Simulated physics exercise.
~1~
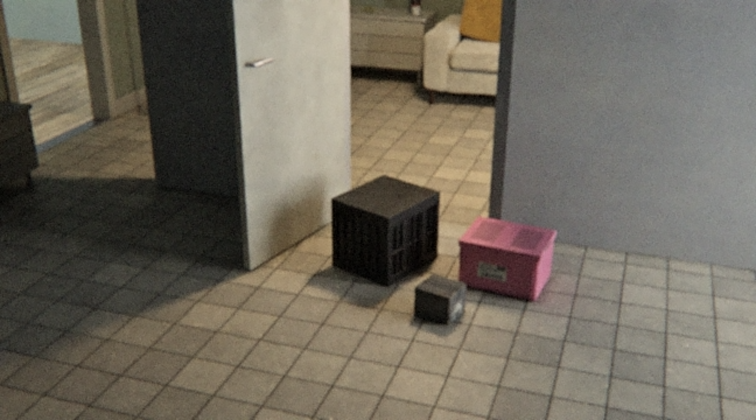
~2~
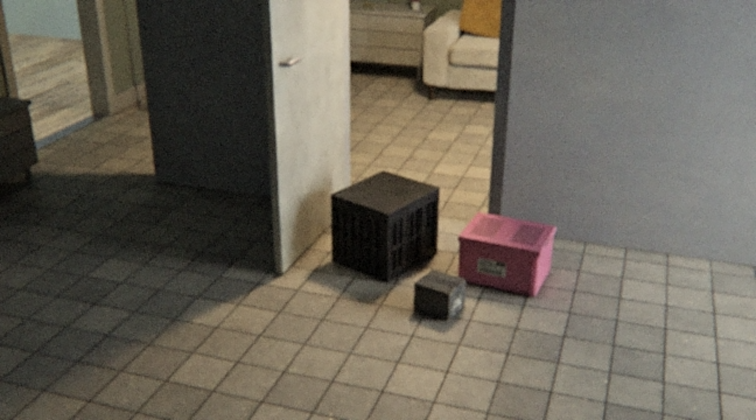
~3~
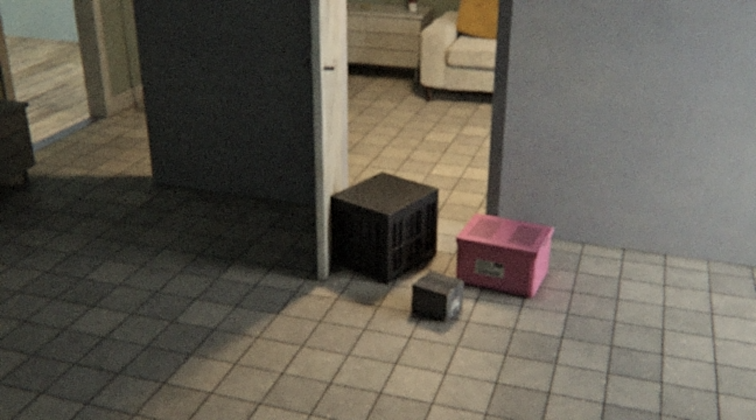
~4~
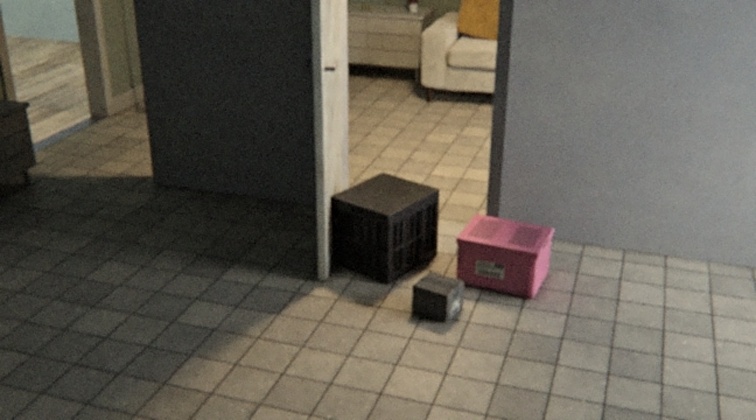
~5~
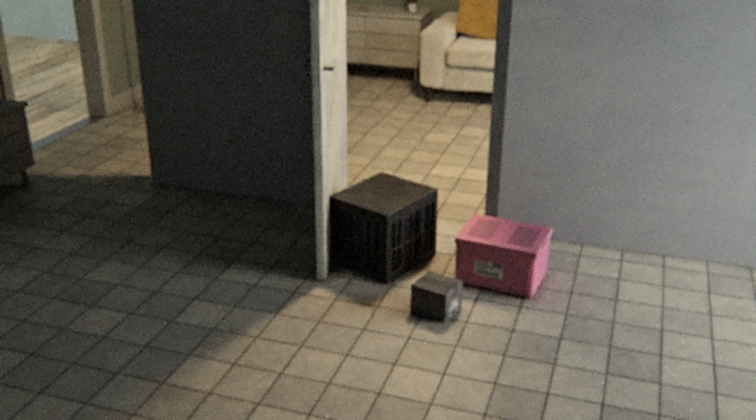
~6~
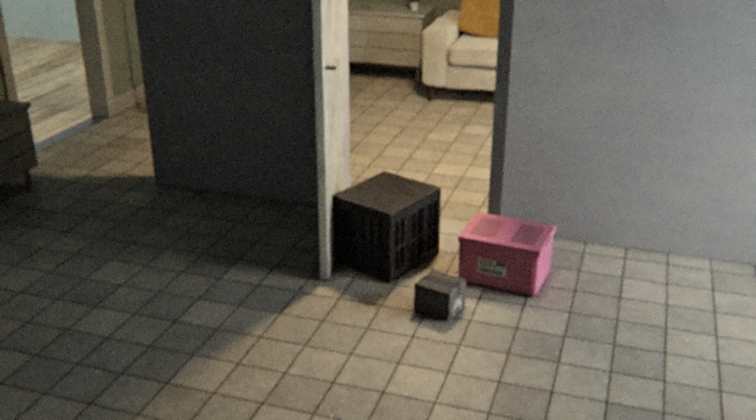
White door swinging partway on its hinges, then stopping beside a black chest, with a grey parcel and pink tote staying still.
